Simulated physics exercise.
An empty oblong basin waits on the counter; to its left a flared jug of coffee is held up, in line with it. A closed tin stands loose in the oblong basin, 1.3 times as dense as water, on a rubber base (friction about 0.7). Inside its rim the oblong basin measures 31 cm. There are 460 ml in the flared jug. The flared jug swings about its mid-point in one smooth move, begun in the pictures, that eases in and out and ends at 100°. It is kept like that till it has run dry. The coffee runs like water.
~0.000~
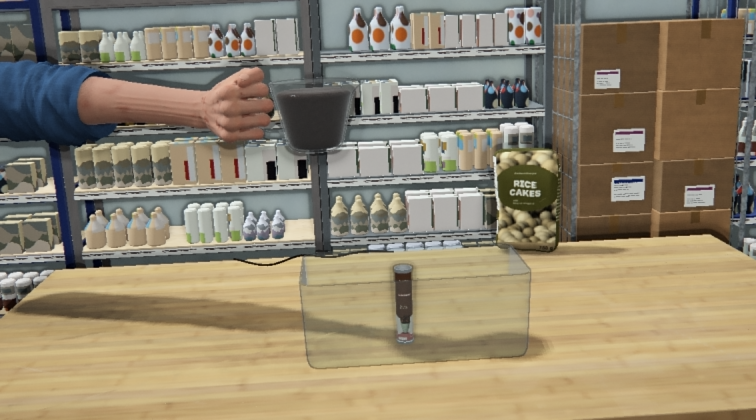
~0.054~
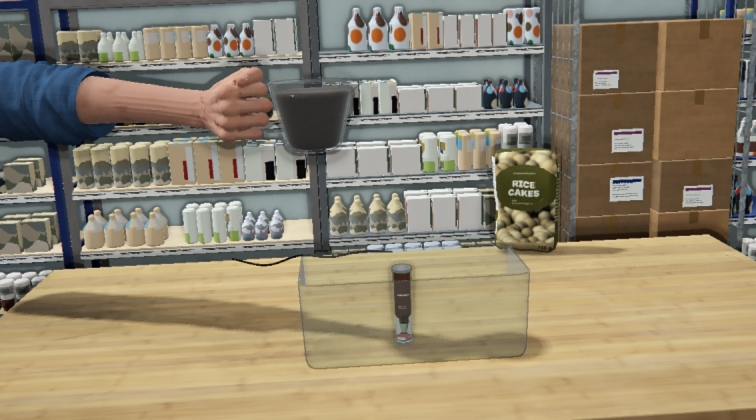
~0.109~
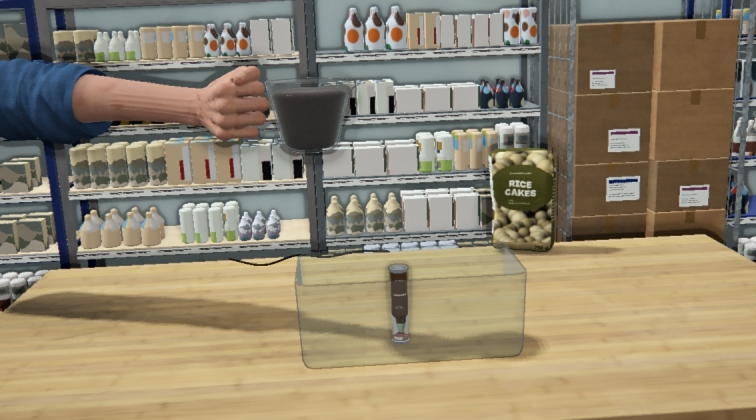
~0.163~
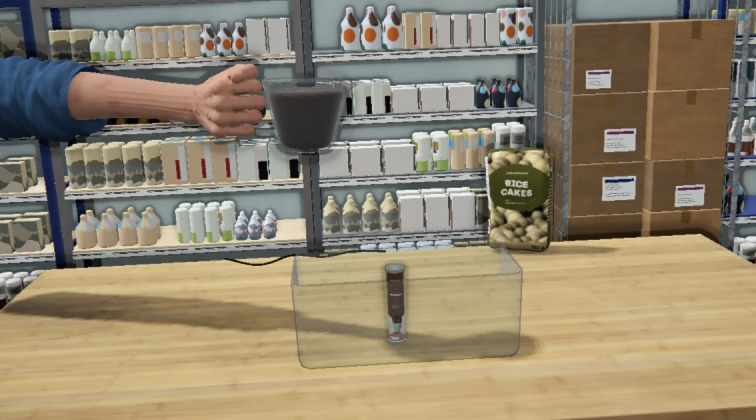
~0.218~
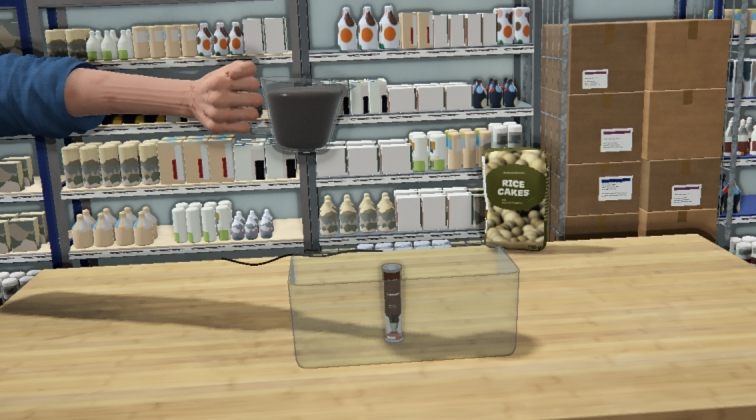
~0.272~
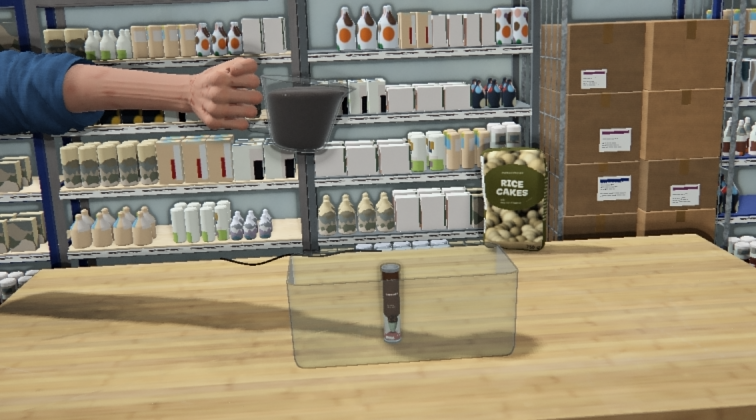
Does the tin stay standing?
It keeps standing.
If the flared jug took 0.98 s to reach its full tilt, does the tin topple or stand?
The tin keeps standing.
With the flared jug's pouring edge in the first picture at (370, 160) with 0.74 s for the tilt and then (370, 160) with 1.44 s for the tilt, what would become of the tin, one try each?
First it topples; then it falls.
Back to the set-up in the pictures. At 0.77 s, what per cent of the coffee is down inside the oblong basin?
About 6 per cent.
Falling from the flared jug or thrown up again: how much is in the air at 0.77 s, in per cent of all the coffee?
About 24 per cent.
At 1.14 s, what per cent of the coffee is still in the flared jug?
Some 14 per cent.
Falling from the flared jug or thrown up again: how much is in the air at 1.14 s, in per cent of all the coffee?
Some 22 per cent.
After 0.77 s the tilt is 56° and 69 per cent is still to pour; the tin stands where it began.
After 1.14 s the tilt is 90° and 13 per cent is still to pour; the tin stands where it began.
After 1.52 s the tilt is 100° and 0 per cent is still to pour; the tin stands where it began.
After 1.94 s the tilt is 100° and 0 per cent is still to pour; the tin stands where it began.
In the end the tin stands where it began.
